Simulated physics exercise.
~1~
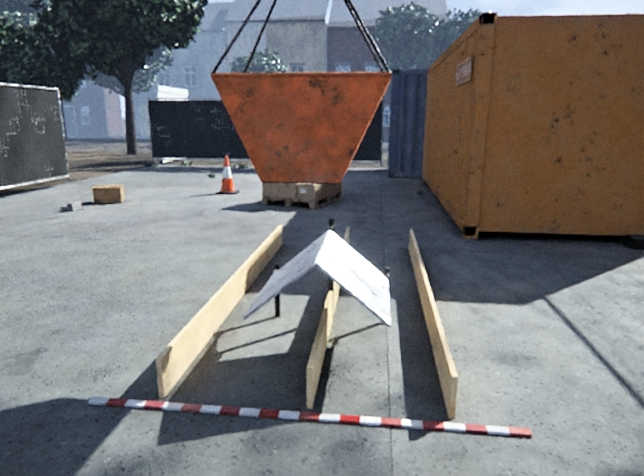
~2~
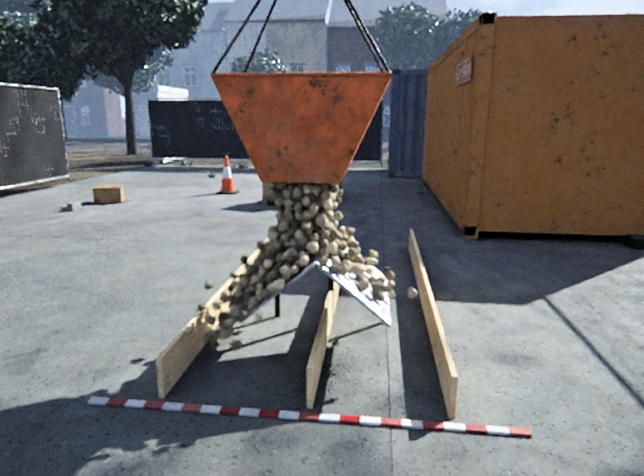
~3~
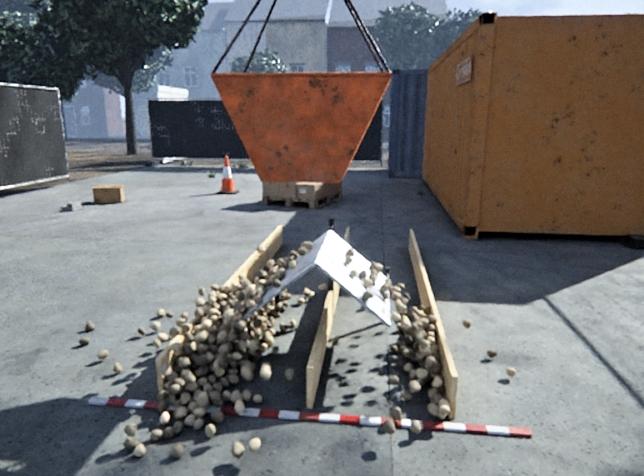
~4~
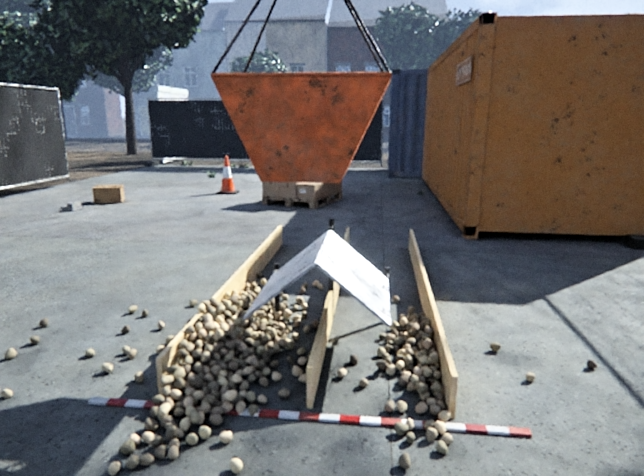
The clip shows rounded stones pouring from an orange skip hanging above a peaked white plate and three wooden boards on pavement. They tumble down both slopes and settle mostly in the left bay, with a smaller pile in the right and some scattered outside.
